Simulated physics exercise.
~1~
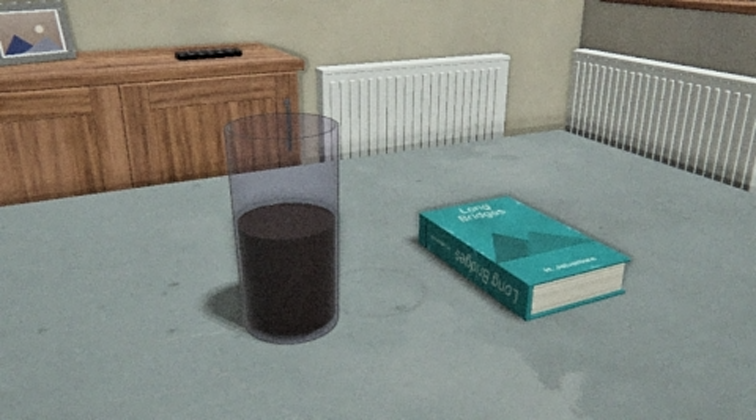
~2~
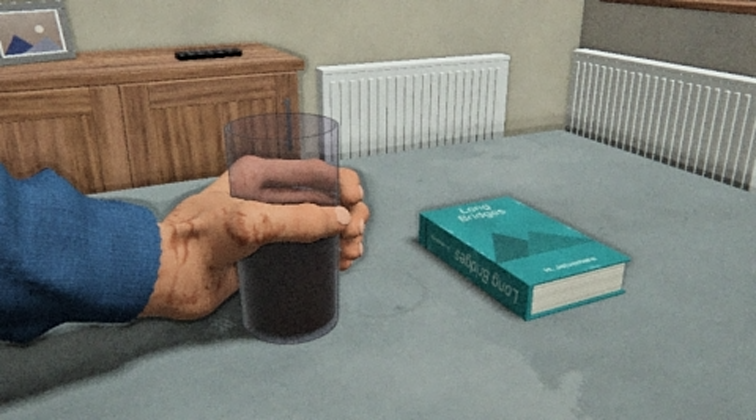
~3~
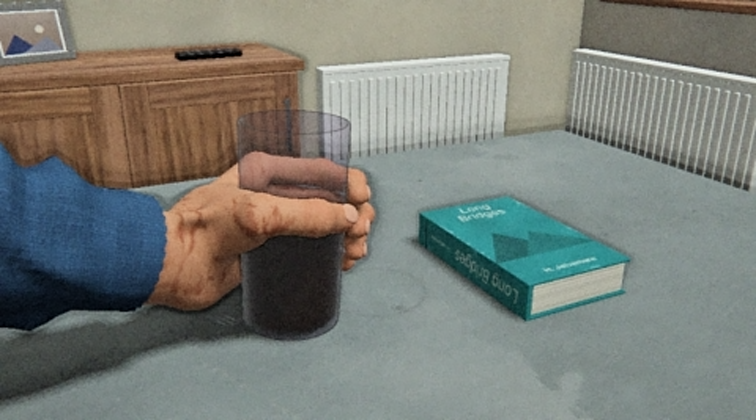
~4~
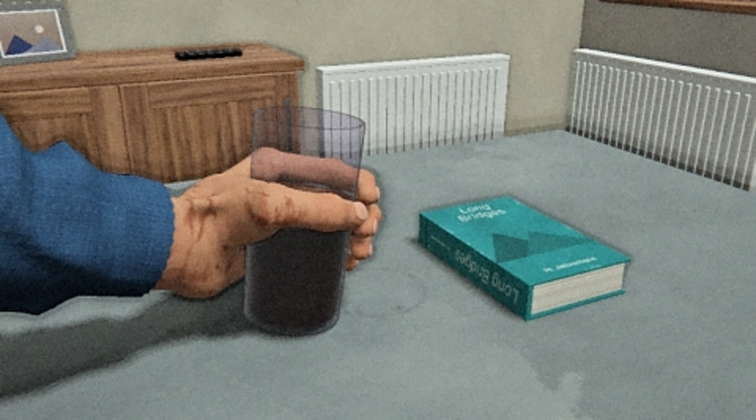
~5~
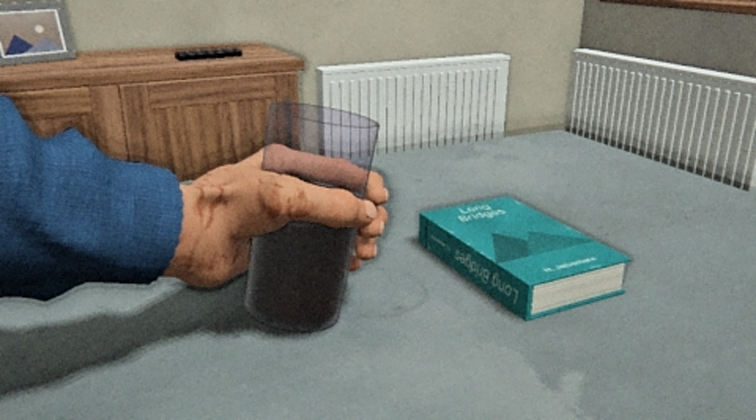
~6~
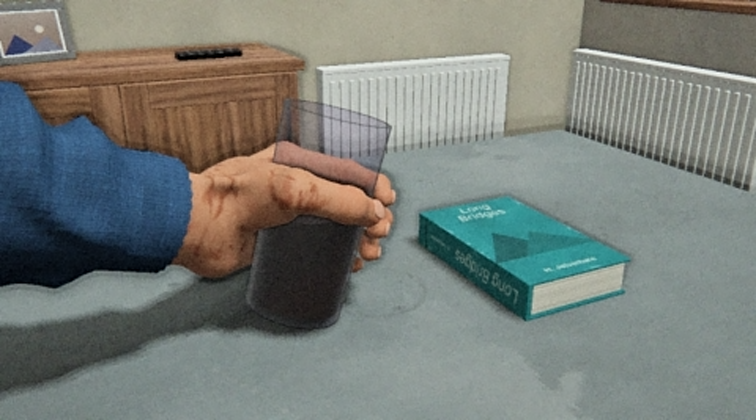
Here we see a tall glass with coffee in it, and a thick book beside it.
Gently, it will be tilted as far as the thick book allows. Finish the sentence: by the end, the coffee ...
By the end, the coffee has partly escaped over the rim.
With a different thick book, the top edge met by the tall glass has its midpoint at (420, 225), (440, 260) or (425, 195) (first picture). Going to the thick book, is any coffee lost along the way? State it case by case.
Going one by one, I'd say nothing escapes, some escapes and nothing escapes.
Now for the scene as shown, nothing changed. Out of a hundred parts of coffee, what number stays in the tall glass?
About 55 %.
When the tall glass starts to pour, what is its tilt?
Tilt: Around 65°.
A moment on, the tall glass leans by about 40°; all is still inside.
Further on, the tall glass leans by about 65°; a puddle lies under it; nearly all of the coffee is inside.
When it is over, the tall glass leans by about 75°, against the thick book; a puddle lies under it; about half of the coffee is inside.
